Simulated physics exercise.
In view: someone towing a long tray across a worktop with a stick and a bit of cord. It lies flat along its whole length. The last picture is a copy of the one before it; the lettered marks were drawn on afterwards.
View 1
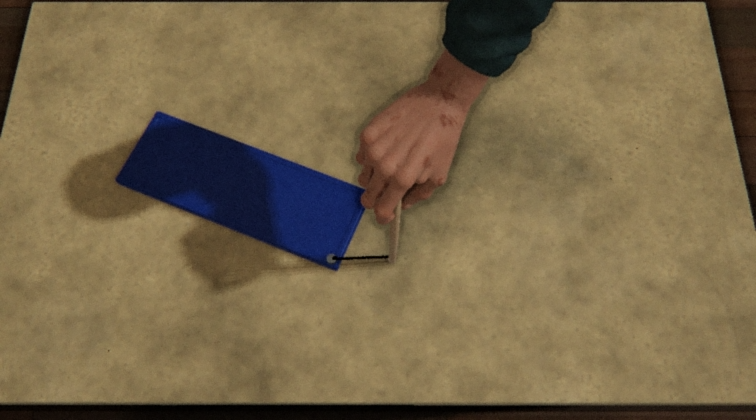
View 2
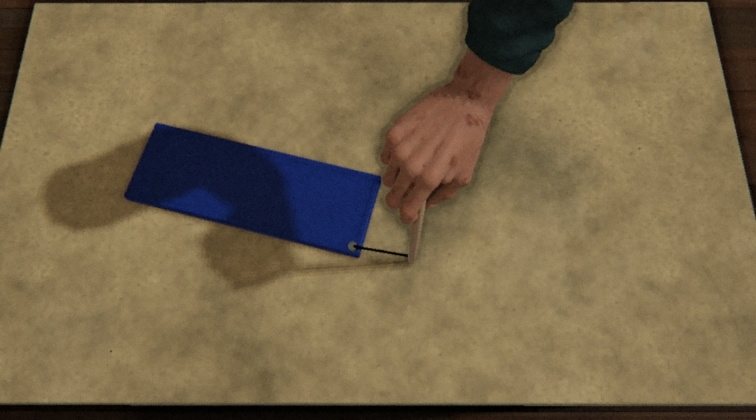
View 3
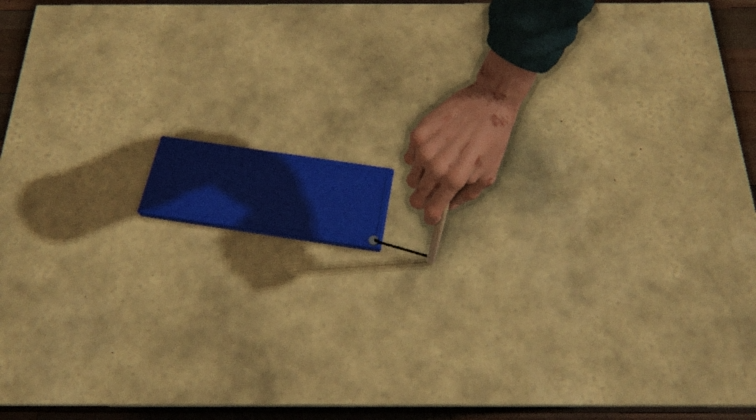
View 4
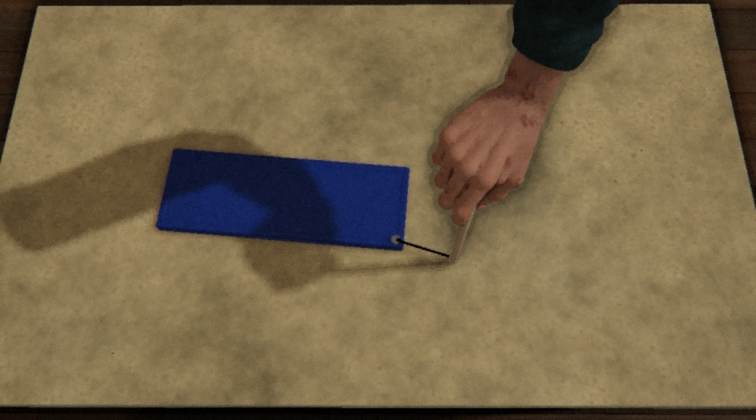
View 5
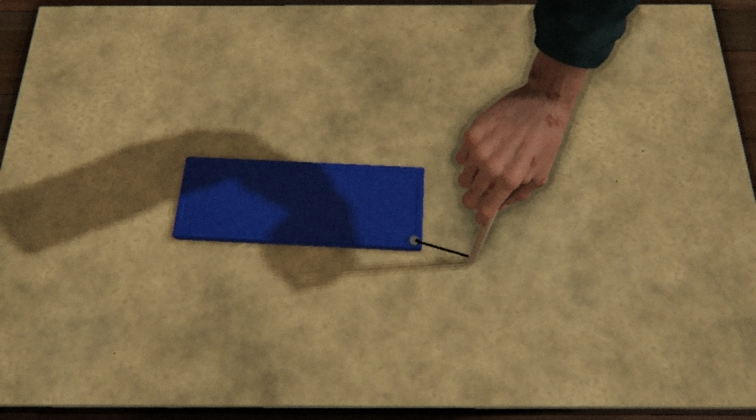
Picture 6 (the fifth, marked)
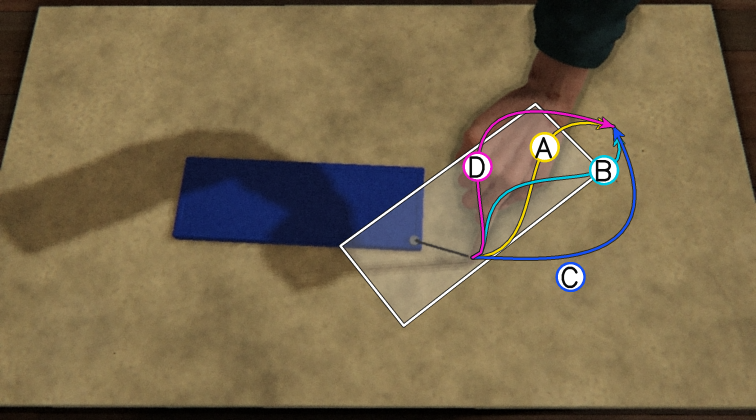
A blue tray is towed right by a hand with a stick and cord, swivelling level.
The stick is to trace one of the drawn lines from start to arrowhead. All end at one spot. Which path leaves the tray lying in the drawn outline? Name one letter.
Only C brings it into the box.
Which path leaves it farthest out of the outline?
Path D.
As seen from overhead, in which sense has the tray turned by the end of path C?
On that path, anticlockwise.
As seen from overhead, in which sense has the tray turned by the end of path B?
It turns anticlockwise.
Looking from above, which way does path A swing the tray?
On that path, anticlockwise.
On the copy, A from (473, 258) via (535, 172) to (610, 126); B from (473, 258) via (545, 180) to (616, 132); C from (473, 258) via (614, 238) to (613, 127); D from (473, 258) via (486, 133) to (613, 127); the outline at (474, 208).
On C. First, foot of the stick (571, 257), middle of the tray (388, 221).
Then, foot of the stick (634, 199), middle of the tray (458, 221).
Finally, foot of the stick (613, 128), middle of the tray (475, 207); it lies in the outline.
By contrast, A leaves its middle at (448, 170); B leaves its middle at (456, 180); D leaves its middle at (444, 151).
